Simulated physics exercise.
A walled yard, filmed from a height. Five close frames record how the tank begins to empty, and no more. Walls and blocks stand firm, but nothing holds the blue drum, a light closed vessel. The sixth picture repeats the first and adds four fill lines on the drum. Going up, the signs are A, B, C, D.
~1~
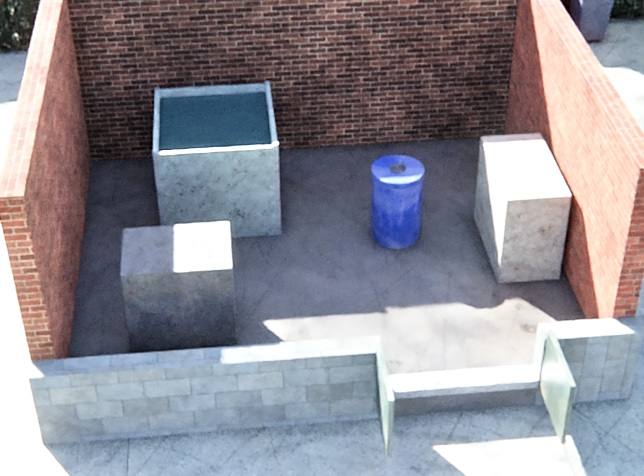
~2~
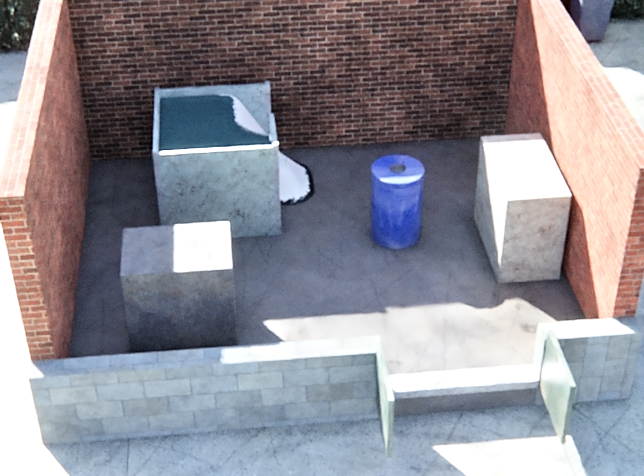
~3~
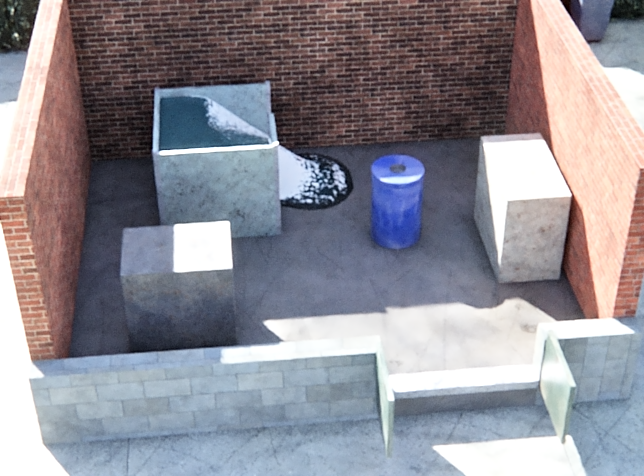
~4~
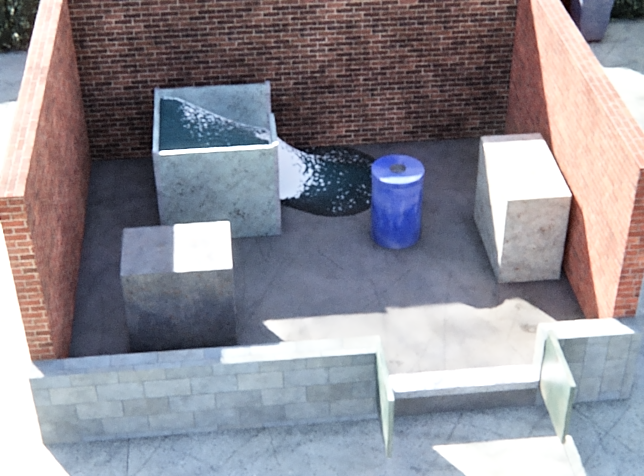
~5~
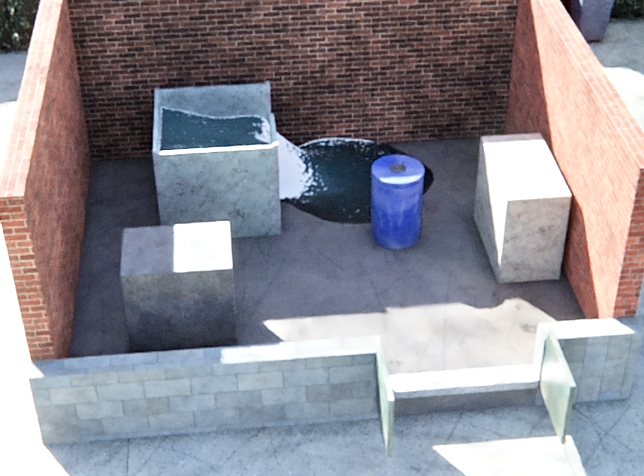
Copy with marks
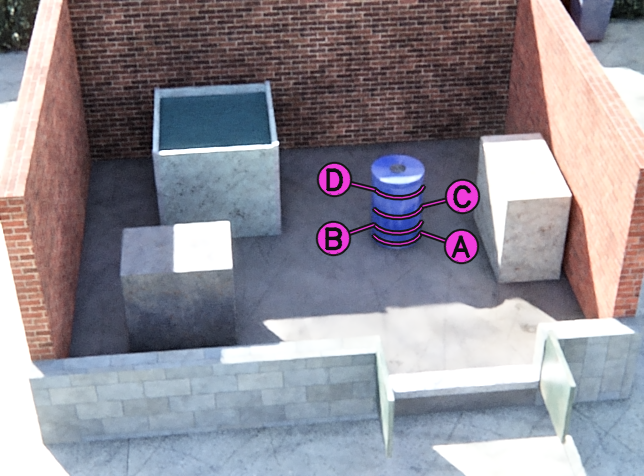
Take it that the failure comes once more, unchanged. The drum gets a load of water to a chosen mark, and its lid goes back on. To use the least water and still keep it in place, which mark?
Choose C.
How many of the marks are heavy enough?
Two.
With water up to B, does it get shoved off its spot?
Yes.
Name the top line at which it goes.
It is B.
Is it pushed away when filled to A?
Yes.
On the marked copy, A at (400, 244); B at (400, 233); C at (401, 217); D at (401, 197); from the bottom up A, B, C, D.
If A is chosen, it is pushed about 3 times its own width away.
If B is chosen, it is pushed about half its own width away.
If C is chosen, it does not move.
If D is chosen, it does not move.
